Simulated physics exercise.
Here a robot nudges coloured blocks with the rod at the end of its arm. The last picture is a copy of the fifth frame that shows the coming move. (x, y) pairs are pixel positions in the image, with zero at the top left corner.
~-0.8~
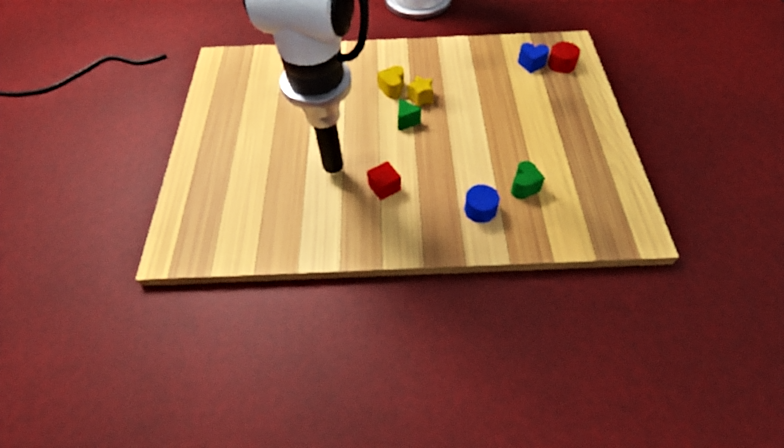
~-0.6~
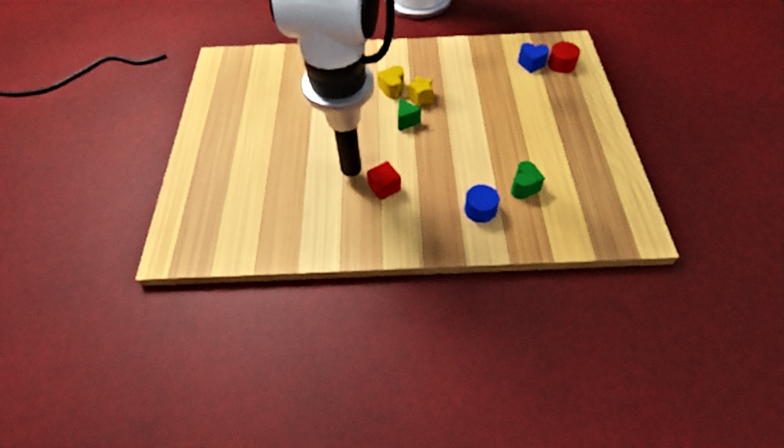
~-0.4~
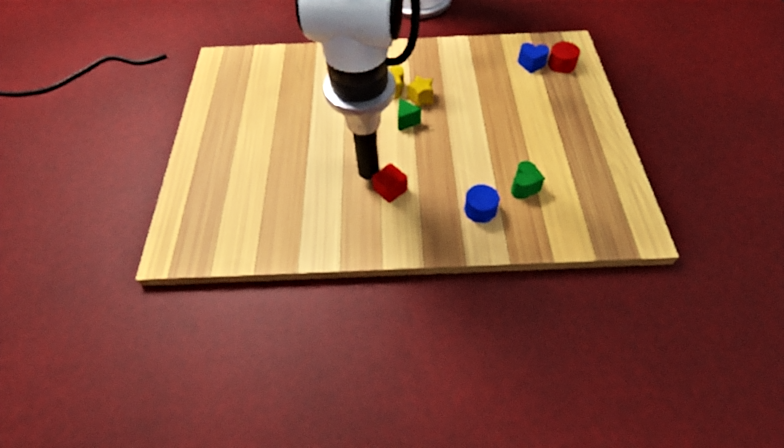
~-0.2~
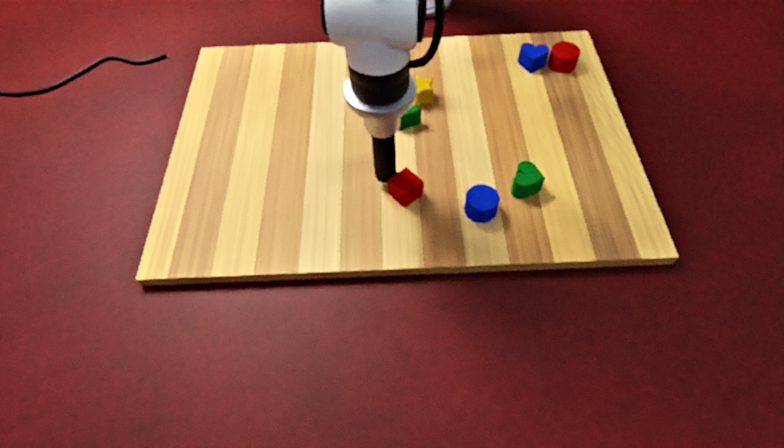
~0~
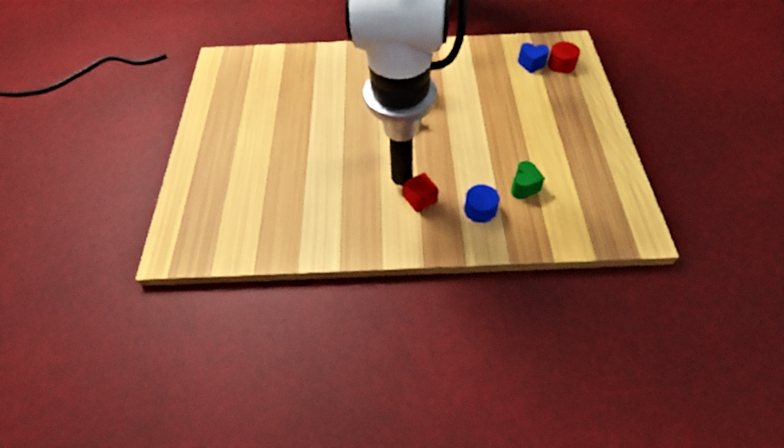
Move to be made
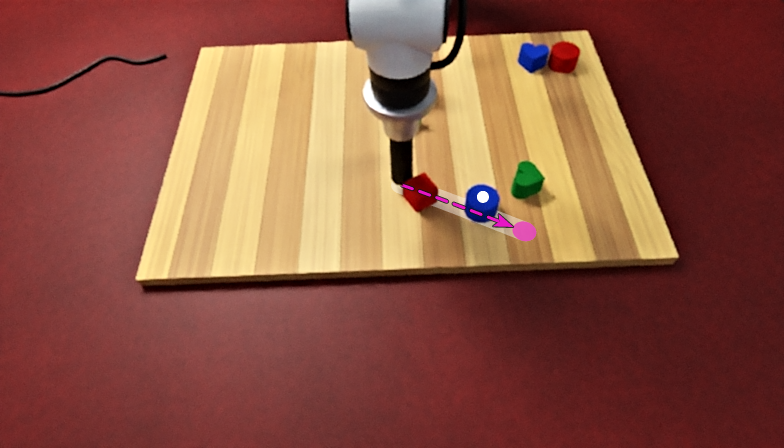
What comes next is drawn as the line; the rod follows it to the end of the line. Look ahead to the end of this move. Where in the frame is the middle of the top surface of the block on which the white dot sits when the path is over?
It sits at (553, 207).
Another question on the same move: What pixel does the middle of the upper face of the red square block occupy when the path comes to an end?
Around (467, 219).
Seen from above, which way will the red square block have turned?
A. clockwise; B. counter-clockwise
My answer is option A.
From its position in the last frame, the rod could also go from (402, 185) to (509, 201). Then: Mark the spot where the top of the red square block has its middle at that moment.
Its top middle is near (445, 199).
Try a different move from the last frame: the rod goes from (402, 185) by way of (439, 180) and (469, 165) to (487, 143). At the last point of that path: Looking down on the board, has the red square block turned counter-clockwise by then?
No - that is not the case.
The line goes in a line from (402, 185) to (524, 231); the dot is on the blue circle.
The first path, step by step. One third of the way, rod at (442, 192); red square block at (456, 205).
Two thirds of the way, rod at (484, 208); red square block at (467, 219), turned 55° clockwise; blue circle at (514, 204).
At the end, rod at (527, 224); red square block at (467, 219), turned 55° clockwise; blue circle at (553, 208); green heart unmoved.
